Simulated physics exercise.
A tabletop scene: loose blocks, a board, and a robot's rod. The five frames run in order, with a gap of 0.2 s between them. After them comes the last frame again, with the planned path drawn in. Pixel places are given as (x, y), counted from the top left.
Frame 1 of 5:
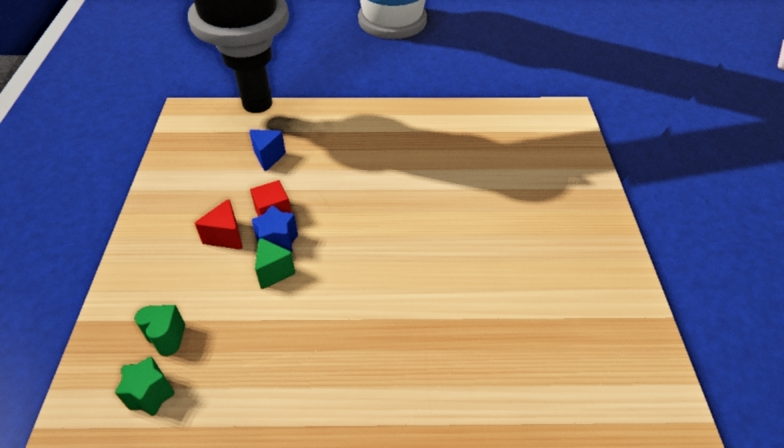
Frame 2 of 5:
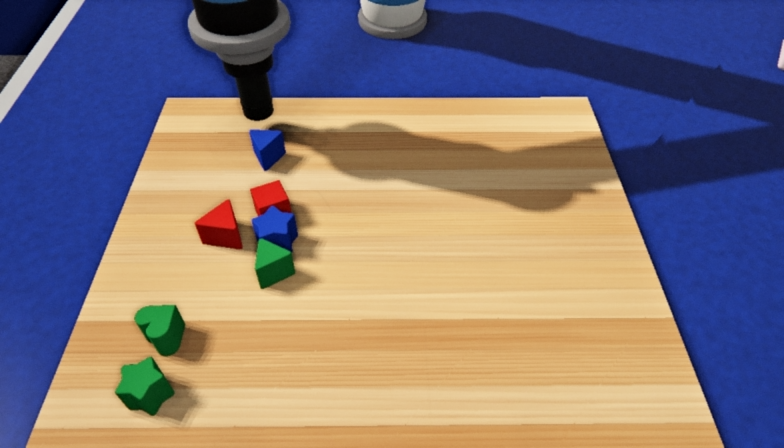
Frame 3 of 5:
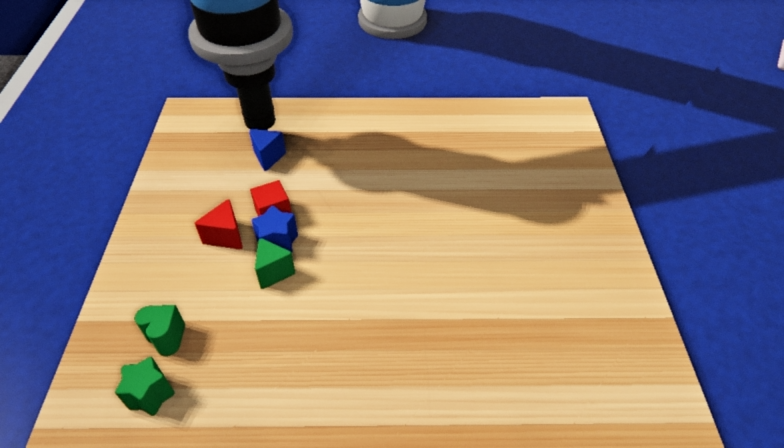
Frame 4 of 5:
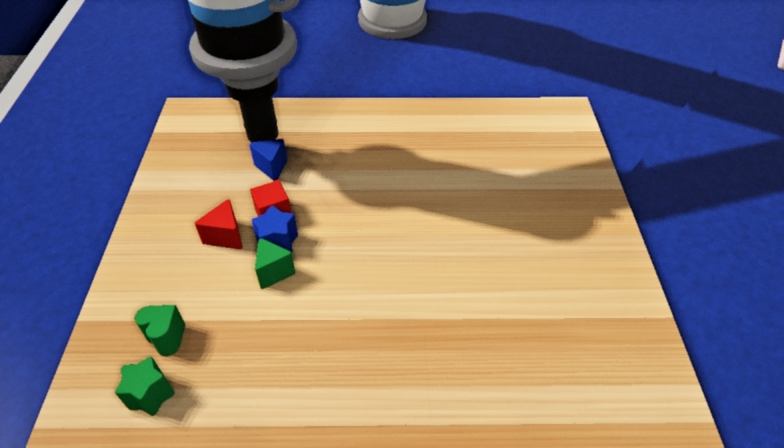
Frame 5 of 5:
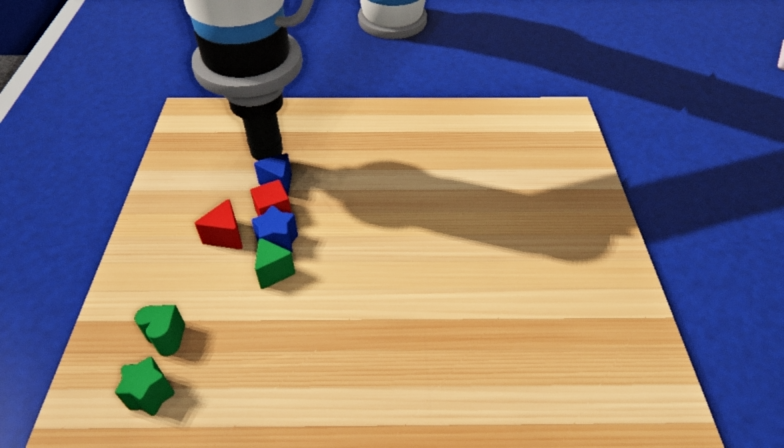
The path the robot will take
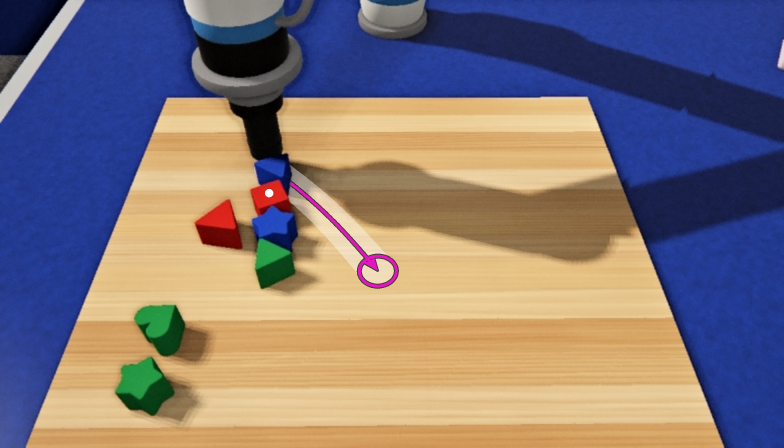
At the start, a robot's dark rod stands at the top edge of a wooden board, just above a blue three-sided block, with red, blue and green blocks below. The rod moves down to the blue block, then pushes it a short way toward the red square block while the others stay still.
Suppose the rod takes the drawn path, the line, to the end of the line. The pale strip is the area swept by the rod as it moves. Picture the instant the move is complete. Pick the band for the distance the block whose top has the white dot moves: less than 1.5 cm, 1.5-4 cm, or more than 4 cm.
The smallest band: Under 1.5 cm.
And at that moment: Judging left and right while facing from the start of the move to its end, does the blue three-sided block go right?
Yes
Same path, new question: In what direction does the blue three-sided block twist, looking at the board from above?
It is turned clockwise.
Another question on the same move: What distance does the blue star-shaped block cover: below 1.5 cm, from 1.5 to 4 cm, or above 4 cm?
Less than 1.5 cm.
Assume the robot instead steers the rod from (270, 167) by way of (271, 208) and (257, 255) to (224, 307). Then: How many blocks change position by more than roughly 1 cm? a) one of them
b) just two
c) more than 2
The correct letter is c.
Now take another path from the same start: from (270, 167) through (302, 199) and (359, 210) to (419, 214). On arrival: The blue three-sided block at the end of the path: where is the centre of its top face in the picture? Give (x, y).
That would be at about pixel (338, 211).
The line goes from (270, 167) through (324, 212) to (378, 271); the dot is on the red square block.
On the path given first. One third of the way, rod at (305, 181); red square block at (267, 196); blue three-sided block at (307, 197), turned 30° clockwise.
Two thirds of the way, rod at (341, 216); red square block at (267, 196); blue three-sided block at (324, 231), turned 65° clockwise.
At the end, rod at (378, 256); red square block at (267, 196); blue star-shaped block unmoved; blue three-sided block at (327, 239), turned 90° clockwise.
